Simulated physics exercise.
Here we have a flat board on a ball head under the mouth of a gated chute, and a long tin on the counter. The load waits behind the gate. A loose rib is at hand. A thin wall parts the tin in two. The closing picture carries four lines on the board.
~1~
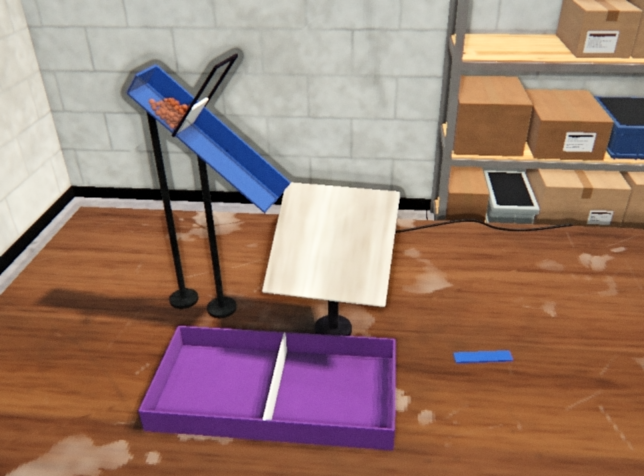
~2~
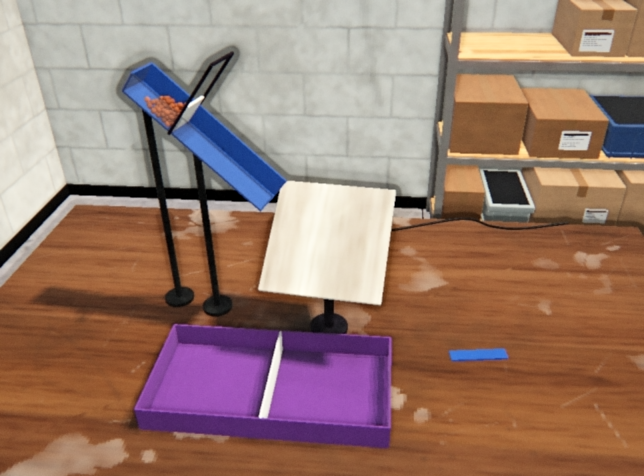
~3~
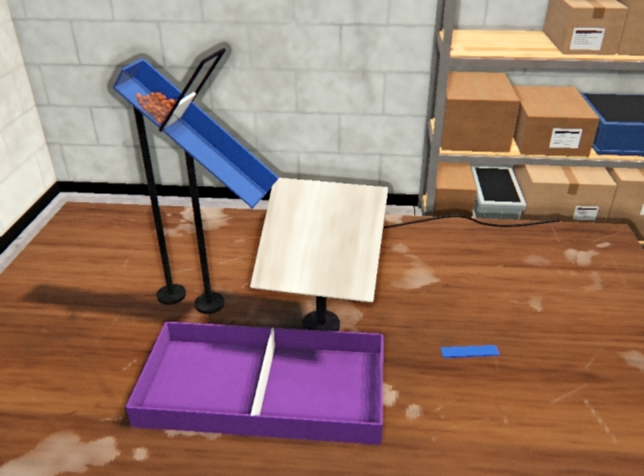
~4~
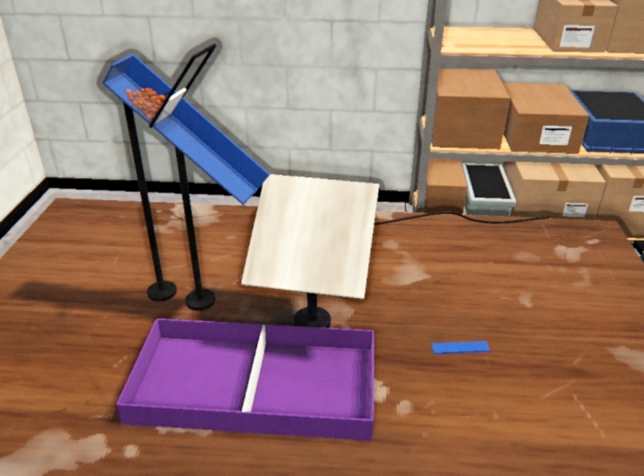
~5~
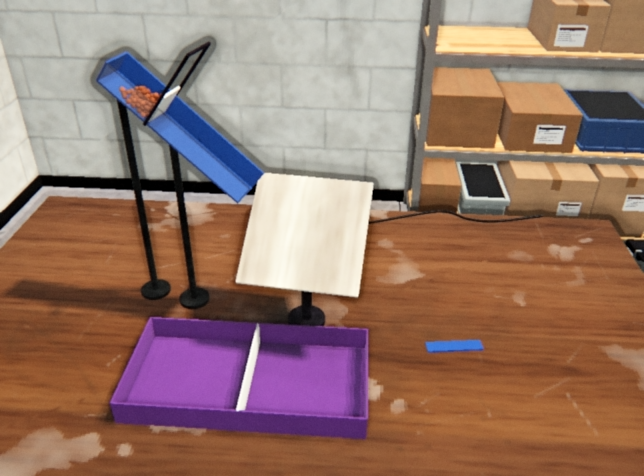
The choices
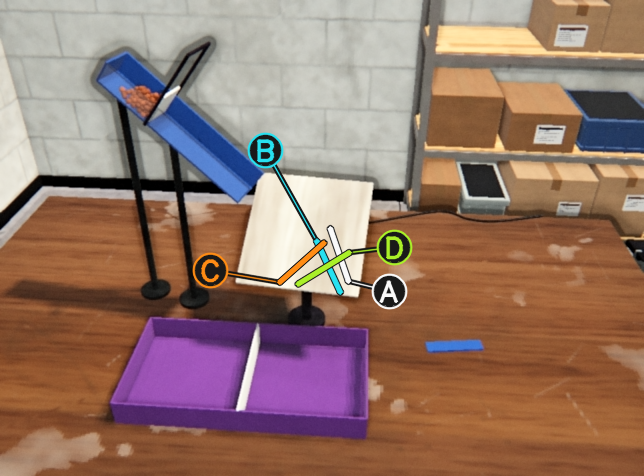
At first, reddish pellets sit behind a closed gate high in a sloping blue chute, above a tilted pale board and a divided purple tin, with a blue strip lying to the right. The view then drifts slightly, shifting everything gently leftward, while the pellets, gate, board and tin stay unchanged.
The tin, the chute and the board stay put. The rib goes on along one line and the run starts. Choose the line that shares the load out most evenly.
Take C.
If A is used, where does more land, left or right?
The right half.
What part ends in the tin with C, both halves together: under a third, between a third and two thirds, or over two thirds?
It is over two thirds.
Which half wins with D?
Right.
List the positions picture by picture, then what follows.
The first frame shows load behind the gate at (176, 112), clay pellets; lip of the chute at (272, 205), sloping fairly steeply.
The second frame shows middle of the board at (329, 239), tilted fairly steeply; middle of its low edge at (318, 297); of its high edge at (338, 185).
The third frame shows front corners of the tin at (127, 407) and (382, 424); front end of its middle wall at (252, 415); gate still shut at (185, 102).
The fourth frame shows middle of the load at (153, 103); lip at (251, 197).
The fifth frame shows middle of the load at (147, 101); lip at (245, 196).
On the marked copy, line A from (330, 228) to (348, 281); line B from (316, 241) to (340, 292); line C from (324, 242) to (279, 282); line D from (349, 252) to (298, 284).
For line A, of what is caught, none in the left half, all in the right.
For line B, of what is caught, none in the left half, all in the right.
For line C, of what is caught, about half in the left half, about half in the right.
For line D, of what is caught, a small part in the left half, nearly all in the right.
